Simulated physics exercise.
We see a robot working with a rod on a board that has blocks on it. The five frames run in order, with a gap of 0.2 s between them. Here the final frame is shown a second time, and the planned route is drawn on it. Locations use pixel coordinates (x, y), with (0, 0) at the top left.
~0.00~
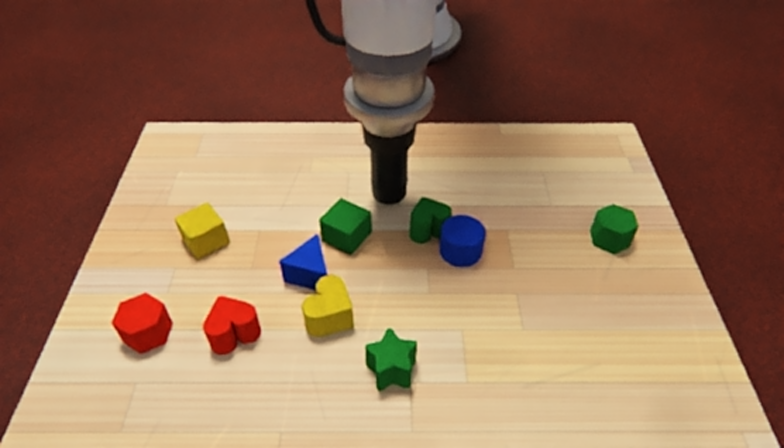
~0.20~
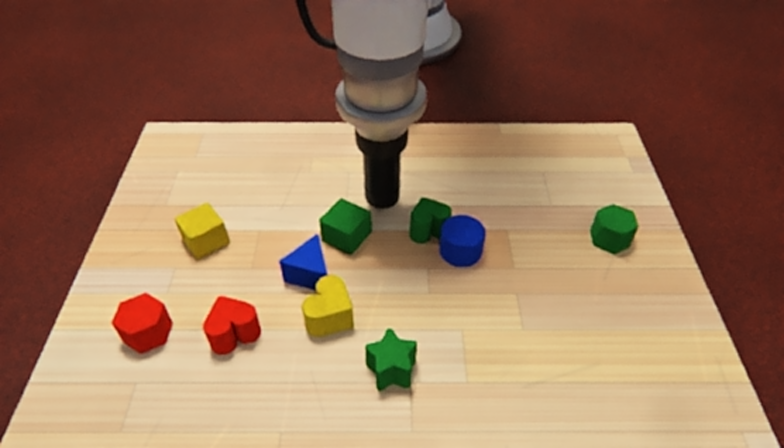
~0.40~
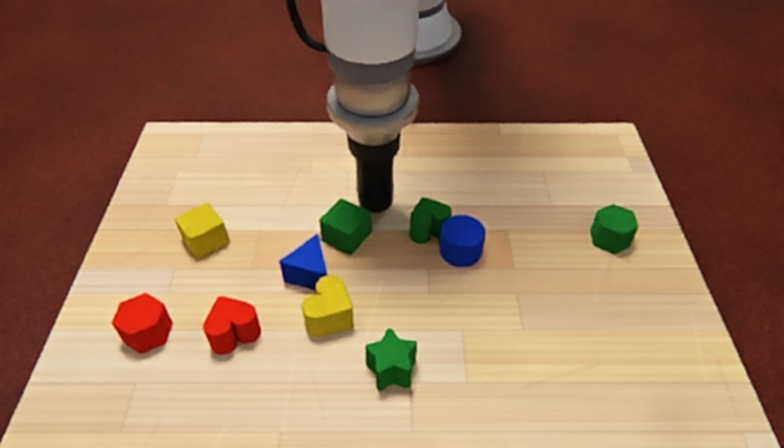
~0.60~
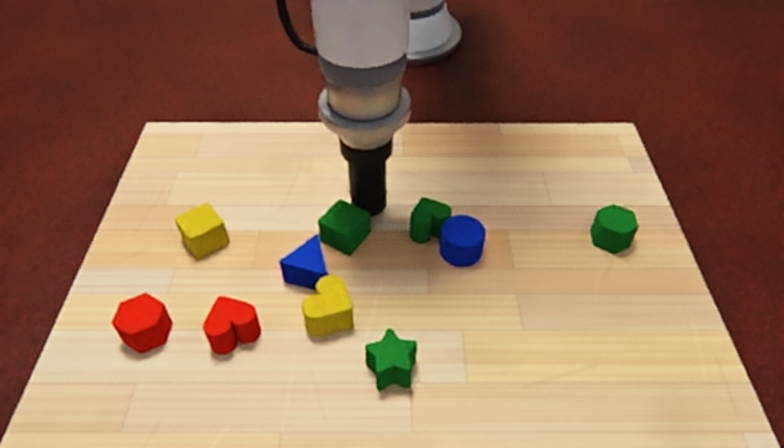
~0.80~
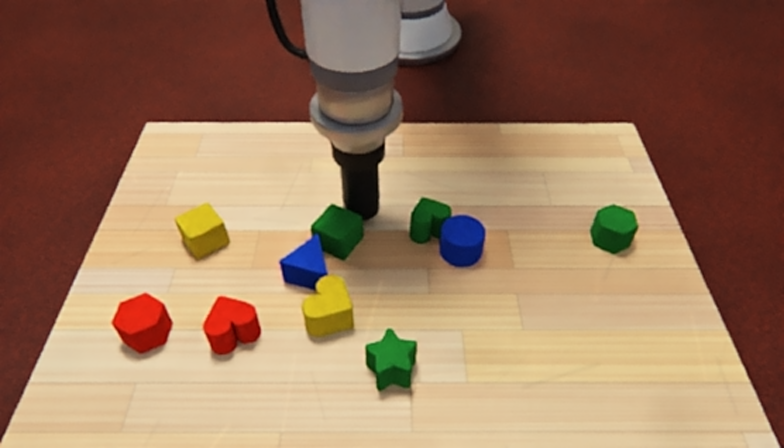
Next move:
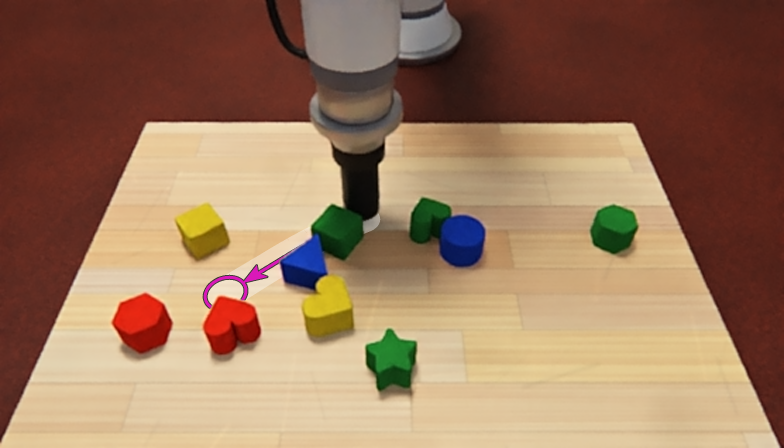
On a wooden board, a robot's rod moves left and nudges the green cube slightly.
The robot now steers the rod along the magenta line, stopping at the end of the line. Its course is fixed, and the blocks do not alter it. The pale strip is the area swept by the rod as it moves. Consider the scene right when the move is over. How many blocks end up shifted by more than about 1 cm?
Three or more blocks move more than 1 cm.
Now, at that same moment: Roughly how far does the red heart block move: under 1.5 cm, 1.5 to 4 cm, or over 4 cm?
Net shift: 1.5 to 4 cm.
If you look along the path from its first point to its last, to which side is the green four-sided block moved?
It gets pushed left.
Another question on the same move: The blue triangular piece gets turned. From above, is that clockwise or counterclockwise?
Seen from above, counterclockwise.
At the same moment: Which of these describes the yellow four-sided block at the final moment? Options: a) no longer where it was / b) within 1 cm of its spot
b: Within 1 cm of its spot.
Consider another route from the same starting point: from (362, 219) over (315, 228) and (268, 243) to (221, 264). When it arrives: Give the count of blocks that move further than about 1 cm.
I predict two.
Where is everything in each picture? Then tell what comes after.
The first frame shows rod tip (389, 193); block tops, yellow four-sided block (199, 220); red heart block (228, 314); blue triangular piece (308, 255); green four-sided block (345, 215).
The second frame shows rod (382, 197); blocks unchanged.
The third frame shows rod (376, 201); blocks unchanged.
The fourth frame shows rod (369, 205); blocks unchanged.
The fifth frame shows rod (362, 209); yellow four-sided block (199, 220); red heart block (228, 314); blue triangular piece (308, 255); green four-sided block (337, 221).
Path on the board, from (362, 219) via (295, 251), ending at (226, 293).
What follows on the original path. One third of the way, rod (315, 229); blue triangular piece (289, 275), turned 50° anticlockwise; green four-sided block (289, 244).
Two thirds of the way, rod (270, 255); blue triangular piece (274, 305), turned 85° anticlockwise; green four-sided block (251, 279), turned 40° anticlockwise.
At the end, rod (222, 283); yellow four-sided block in place; red heart block (215, 348), turned 15° anticlockwise; blue triangular piece (270, 319), turned 115° anticlockwise; green four-sided block (228, 305), turned 60° anticlockwise.
